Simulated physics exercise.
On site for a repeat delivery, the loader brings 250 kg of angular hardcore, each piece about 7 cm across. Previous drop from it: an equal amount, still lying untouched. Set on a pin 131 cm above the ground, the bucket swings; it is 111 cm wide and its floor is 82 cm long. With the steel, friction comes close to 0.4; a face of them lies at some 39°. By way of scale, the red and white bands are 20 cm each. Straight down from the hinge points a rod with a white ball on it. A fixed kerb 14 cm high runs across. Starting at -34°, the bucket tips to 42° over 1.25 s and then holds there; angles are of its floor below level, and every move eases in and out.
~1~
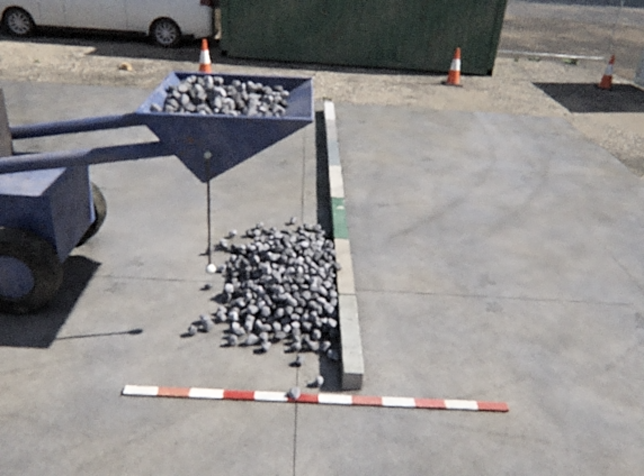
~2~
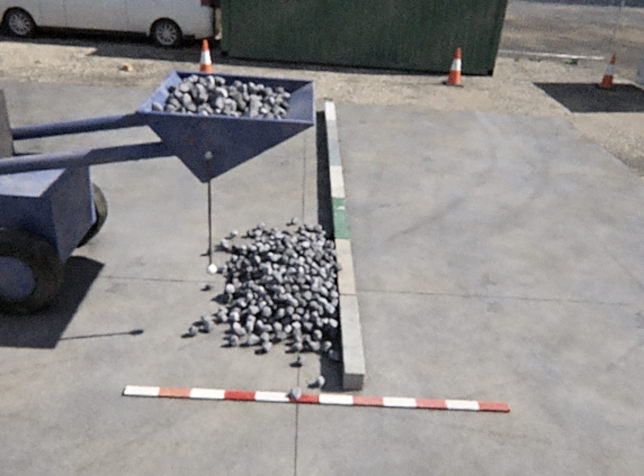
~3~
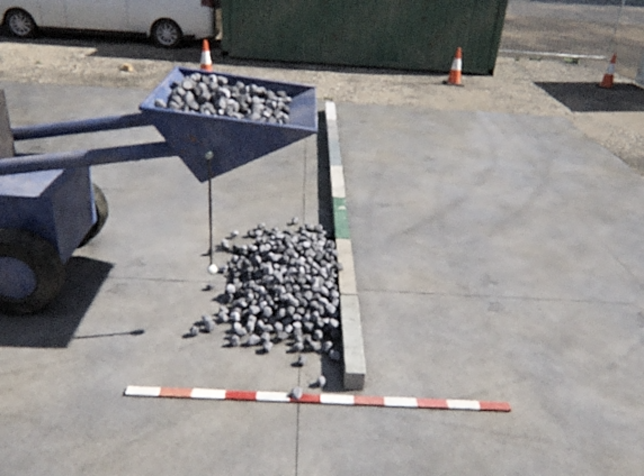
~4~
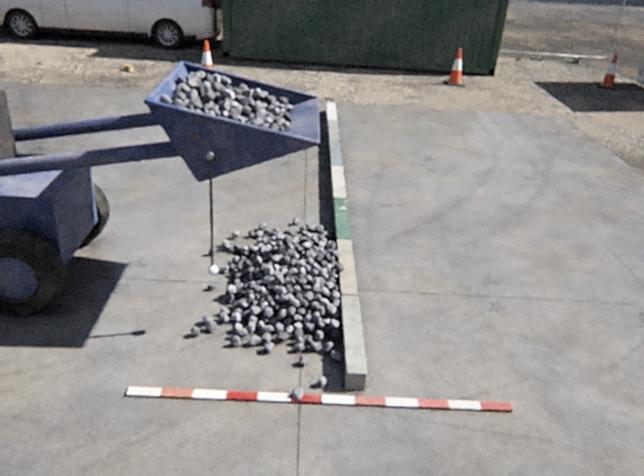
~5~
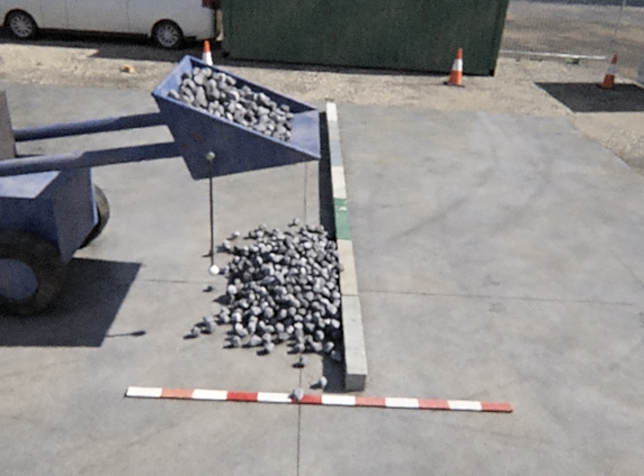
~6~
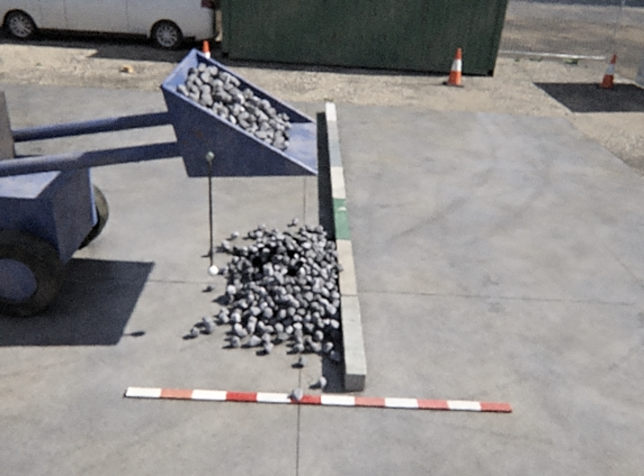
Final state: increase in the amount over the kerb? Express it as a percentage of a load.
About 26 %.
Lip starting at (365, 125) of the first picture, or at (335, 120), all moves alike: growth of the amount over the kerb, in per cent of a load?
About 85 per cent for the first, 45 per cent for the second.
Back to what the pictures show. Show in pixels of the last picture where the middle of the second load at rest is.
(328, 269).
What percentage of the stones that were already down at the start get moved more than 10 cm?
Near 0 per cent, I reckon.
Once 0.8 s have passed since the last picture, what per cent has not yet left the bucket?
Close to 65 in a hundred.
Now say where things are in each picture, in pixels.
The bucket is at -34°, its lip at (313, 121); the top of the load is at (214, 88). The earlier load is highest near (286, 260), 22 cm above ground level, 100 % on this side of the kerb, in the first picture.
Lip at (314, 124), floor tilted -32°, highest stones at (203, 86), in the second picture.
Lip at (317, 132), floor tilted -28°, highest stones at (198, 84), in the third picture.
The bucket is at -22°, its lip at (319, 144); the top of the load is at (199, 81), in the fourth picture.
Lip at (319, 159), floor tilted -14°, highest stones at (199, 77), in the fifth picture.
The bucket is at -5°, its lip at (316, 174); the top of the load is at (203, 73), in the sixth picture.
Then, 0.4 s after the last picture the floor is at 30°; in per cent of one load, 100 in the bucket, 100 on this side of the kerb; the foremost stones are at (334, 266).
Then, 0.8 s after the last picture the floor is at 42°; in per cent of one load, 63 in the bucket, 137 on this side of the kerb; the foremost stones are at (334, 266).
Then, 1.2 s after the last picture the floor is at 42°; in per cent of one load, 11 in the bucket, 185 on this side of the kerb, 4 over the kerb; the foremost stones are at (377, 286).
Then, 3.7 s after the last picture the floor is at 42°; in per cent of one load, 0 in the bucket, 174 on this side of the kerb, 26 over the kerb; the foremost stones are at (445, 292). Net gain over the kerb, 26.
